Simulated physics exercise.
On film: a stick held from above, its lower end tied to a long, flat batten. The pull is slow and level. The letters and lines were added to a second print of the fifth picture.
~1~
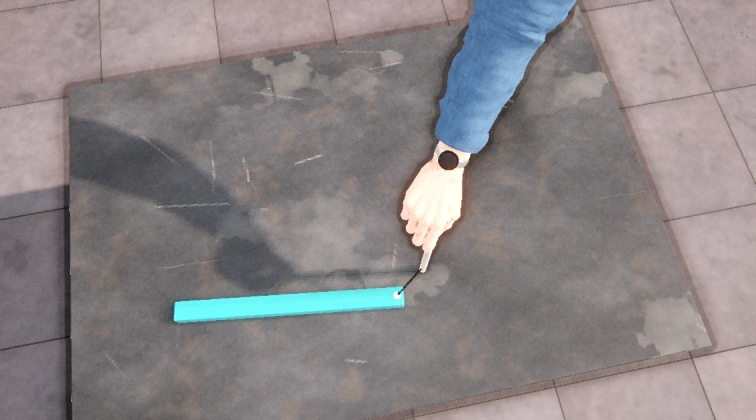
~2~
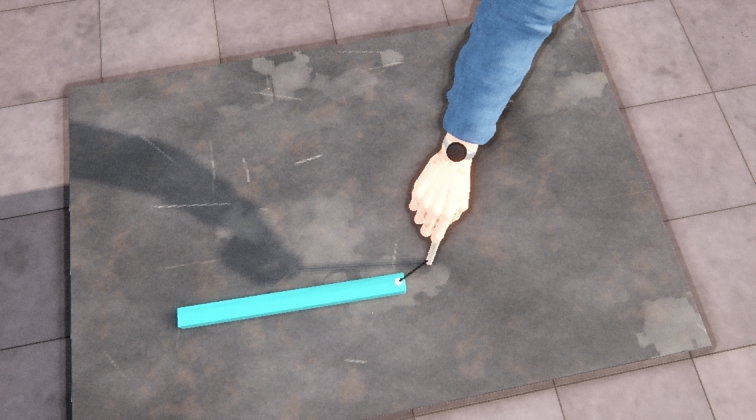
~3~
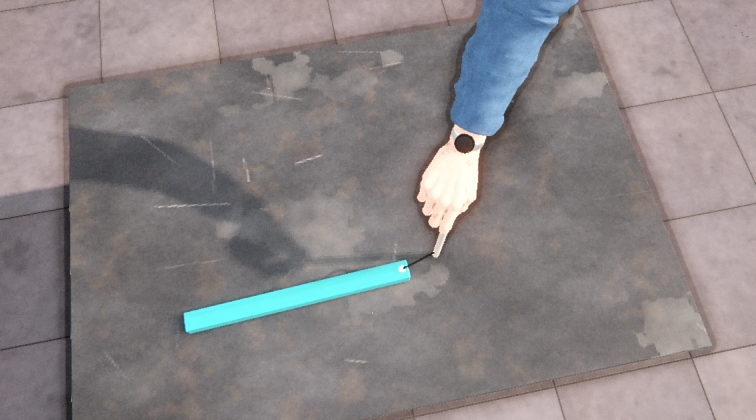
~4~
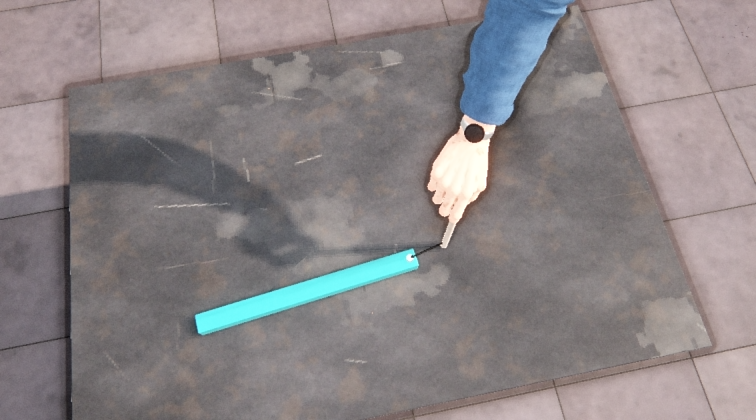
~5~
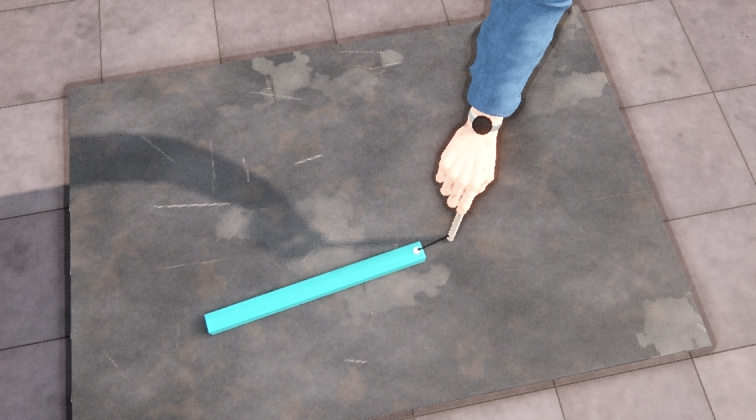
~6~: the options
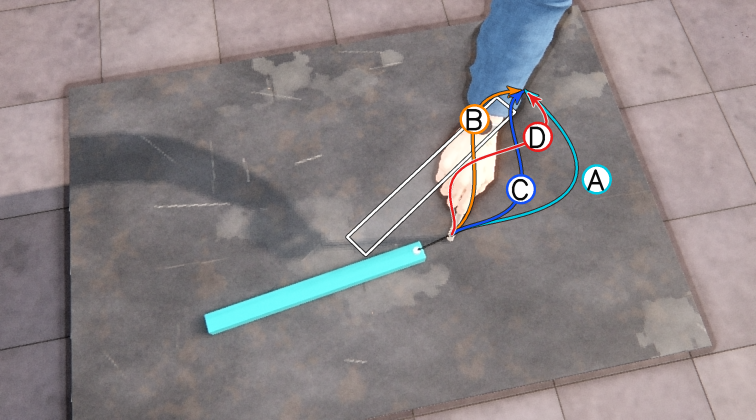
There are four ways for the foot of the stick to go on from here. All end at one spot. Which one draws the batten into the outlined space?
Take B.
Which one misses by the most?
Path A.
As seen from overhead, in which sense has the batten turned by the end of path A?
Anticlockwise.
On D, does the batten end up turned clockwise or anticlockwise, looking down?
It turns anticlockwise.
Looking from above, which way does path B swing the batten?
On that path, anticlockwise.
On the marked copy, A from (452, 234) via (571, 187) to (525, 91); B from (452, 234) via (473, 145) to (521, 91); C from (452, 234) via (522, 176) to (523, 91); D from (452, 234) via (493, 154) to (529, 94); the outline at (435, 172).
Taking B. A third of the way, foot of the stick (474, 174), middle of the batten (365, 254).
Two thirds of the way, foot of the stick (477, 113), middle of the batten (398, 210).
When it is over, foot of the stick (525, 92), middle of the batten (434, 173); it lies in the outline.
As for the rest, A leaves its middle at (473, 197); C leaves its middle at (449, 185); D leaves its middle at (450, 182).
